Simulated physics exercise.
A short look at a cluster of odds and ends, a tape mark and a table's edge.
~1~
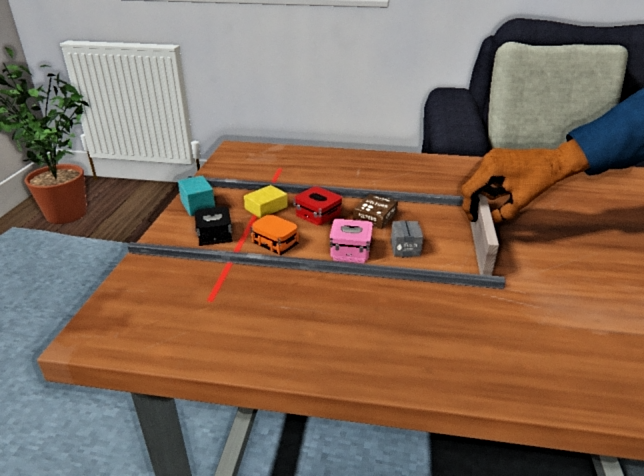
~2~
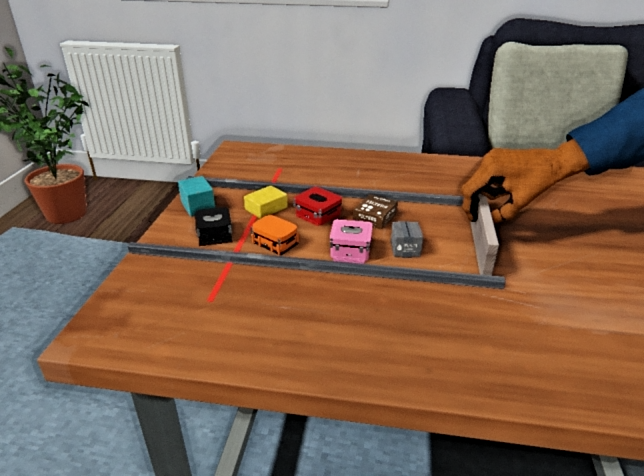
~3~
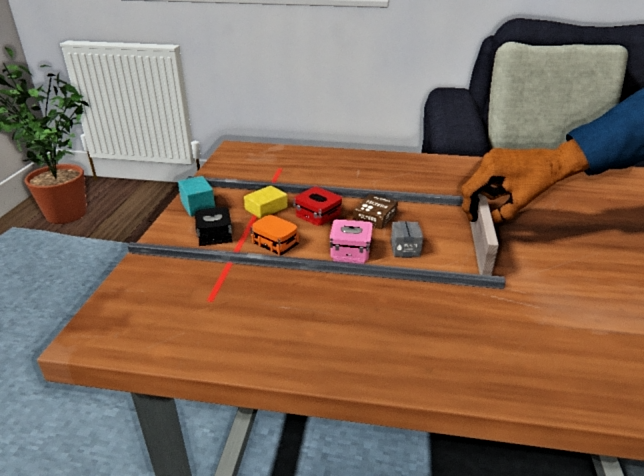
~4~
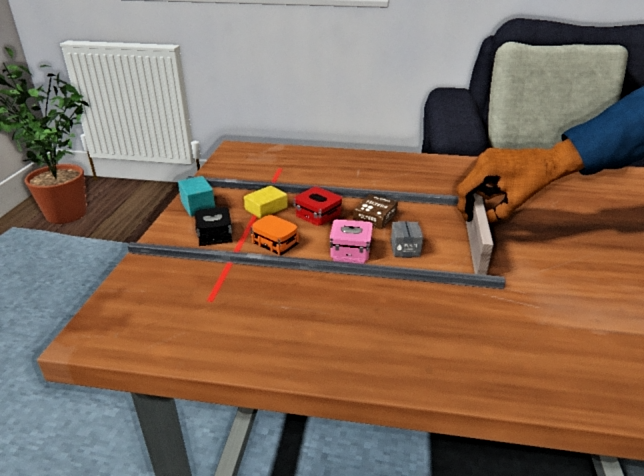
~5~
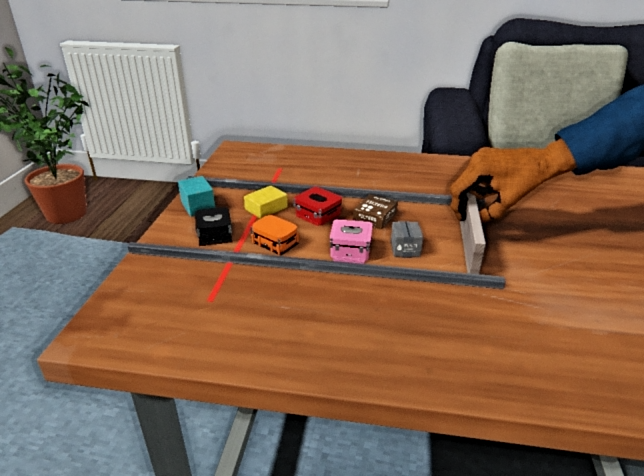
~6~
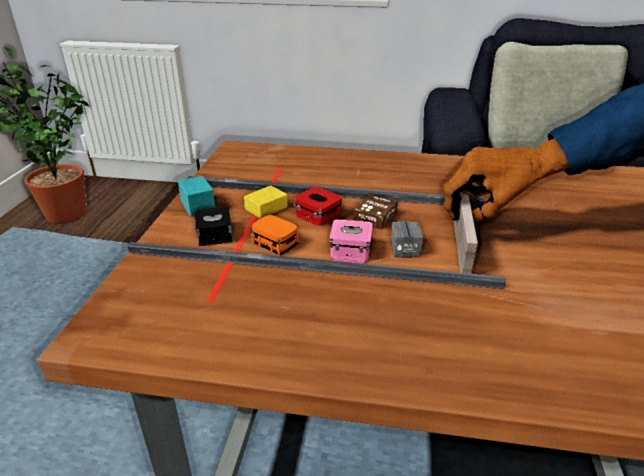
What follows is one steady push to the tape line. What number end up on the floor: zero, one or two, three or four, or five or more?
As it turns out, the number that fall off is one or two.
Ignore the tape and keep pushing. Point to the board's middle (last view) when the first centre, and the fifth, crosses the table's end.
About (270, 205), then (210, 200).
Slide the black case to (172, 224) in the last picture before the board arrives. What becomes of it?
From there it is lost.
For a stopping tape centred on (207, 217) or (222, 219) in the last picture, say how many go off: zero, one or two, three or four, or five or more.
One after another: 3 or 4; three or four.
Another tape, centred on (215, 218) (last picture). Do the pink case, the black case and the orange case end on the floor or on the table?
The pink case remains up, the black case falls, the orange case tumbles off.
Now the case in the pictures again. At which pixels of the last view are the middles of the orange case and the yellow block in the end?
Near (168, 232) and (183, 196).
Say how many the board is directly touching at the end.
It touches 2.
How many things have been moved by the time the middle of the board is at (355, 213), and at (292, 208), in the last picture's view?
The counts are 5 and 8.
Soon after, none off yet; turquoise block at rest near (197, 196); black case at rest near (214, 226); yellow block at rest near (266, 202).
At rest, the number that fall off is one or two; fallen, black case and turquoise block.
